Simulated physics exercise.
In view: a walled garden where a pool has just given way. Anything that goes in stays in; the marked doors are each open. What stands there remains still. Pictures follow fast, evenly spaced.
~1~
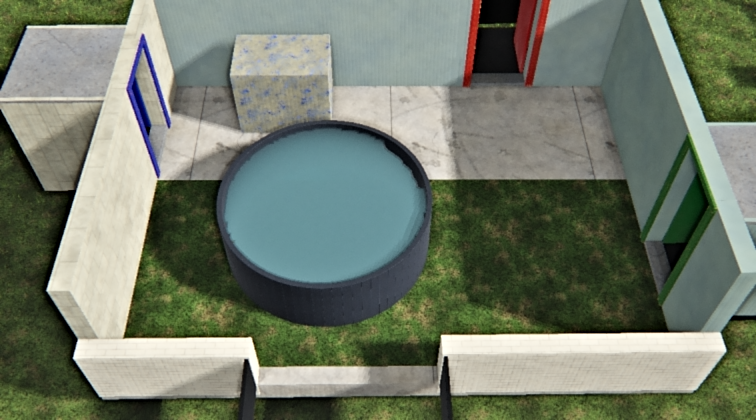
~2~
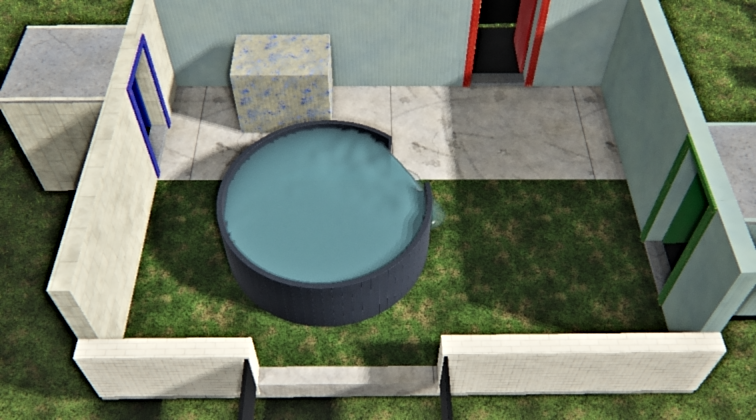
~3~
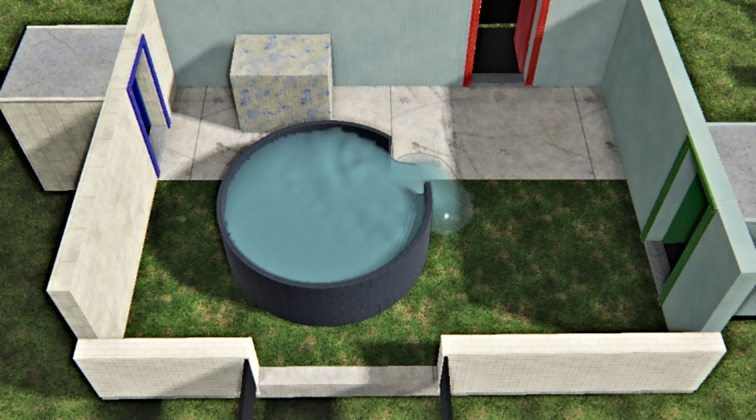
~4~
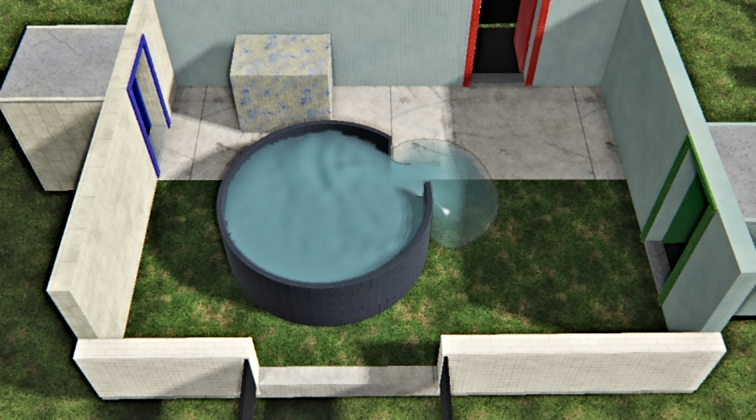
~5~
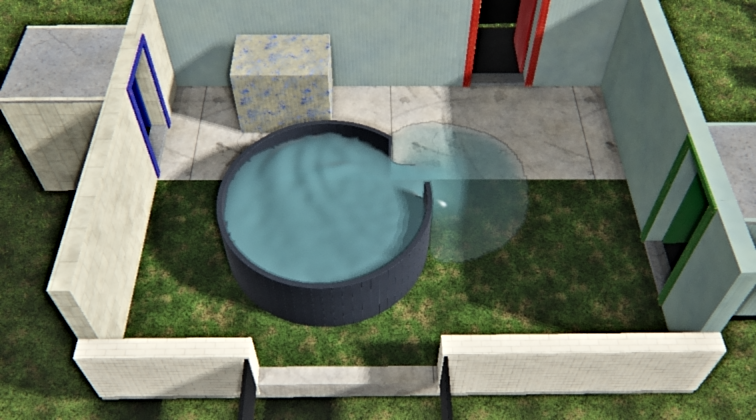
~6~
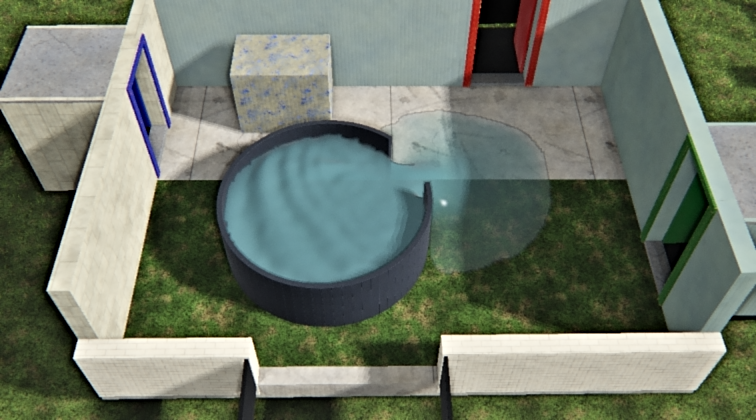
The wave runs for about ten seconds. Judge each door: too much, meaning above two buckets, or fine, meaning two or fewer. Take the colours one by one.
Red door: Too much, green door: Too much, blue door: Fine.
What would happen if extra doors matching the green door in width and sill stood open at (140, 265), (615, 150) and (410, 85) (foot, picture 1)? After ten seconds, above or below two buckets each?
Outcome by door - within the limit, past the limit, past the limit.
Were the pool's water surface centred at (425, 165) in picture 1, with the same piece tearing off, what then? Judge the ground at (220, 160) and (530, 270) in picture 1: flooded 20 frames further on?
The first spot is untouched and the second is swamped.
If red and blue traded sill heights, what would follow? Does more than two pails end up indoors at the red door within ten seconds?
My take: The red door crosses the line.
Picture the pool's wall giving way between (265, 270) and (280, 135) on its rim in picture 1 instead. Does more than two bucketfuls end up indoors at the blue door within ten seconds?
Result - the blue door clears the line.
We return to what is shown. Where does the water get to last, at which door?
That would be the blue one.
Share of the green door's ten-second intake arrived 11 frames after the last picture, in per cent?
I'd say some 0 per cent.
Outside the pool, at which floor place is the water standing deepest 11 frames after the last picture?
Deepest spot: Around (607, 131).
A moment on, water covers 40 % of the floor; the red door under two buckets in, the green door not reached, the blue door not reached.
Next, water covers 50 % of the floor; the red door far over two buckets in, the green door under two buckets in, the blue door not reached.
Then, water covers 55 % of the floor; the red door far over two buckets in, the green door over two buckets in, the blue door not reached.
Later, water covers 70 % of the floor; the red door far over two buckets in, the green door over two buckets in, the blue door not reached.
In the end, water covers 90 % of the floor; the red door far over two buckets in, the green door far over two buckets in, the blue door wet at the sill, nothing in.
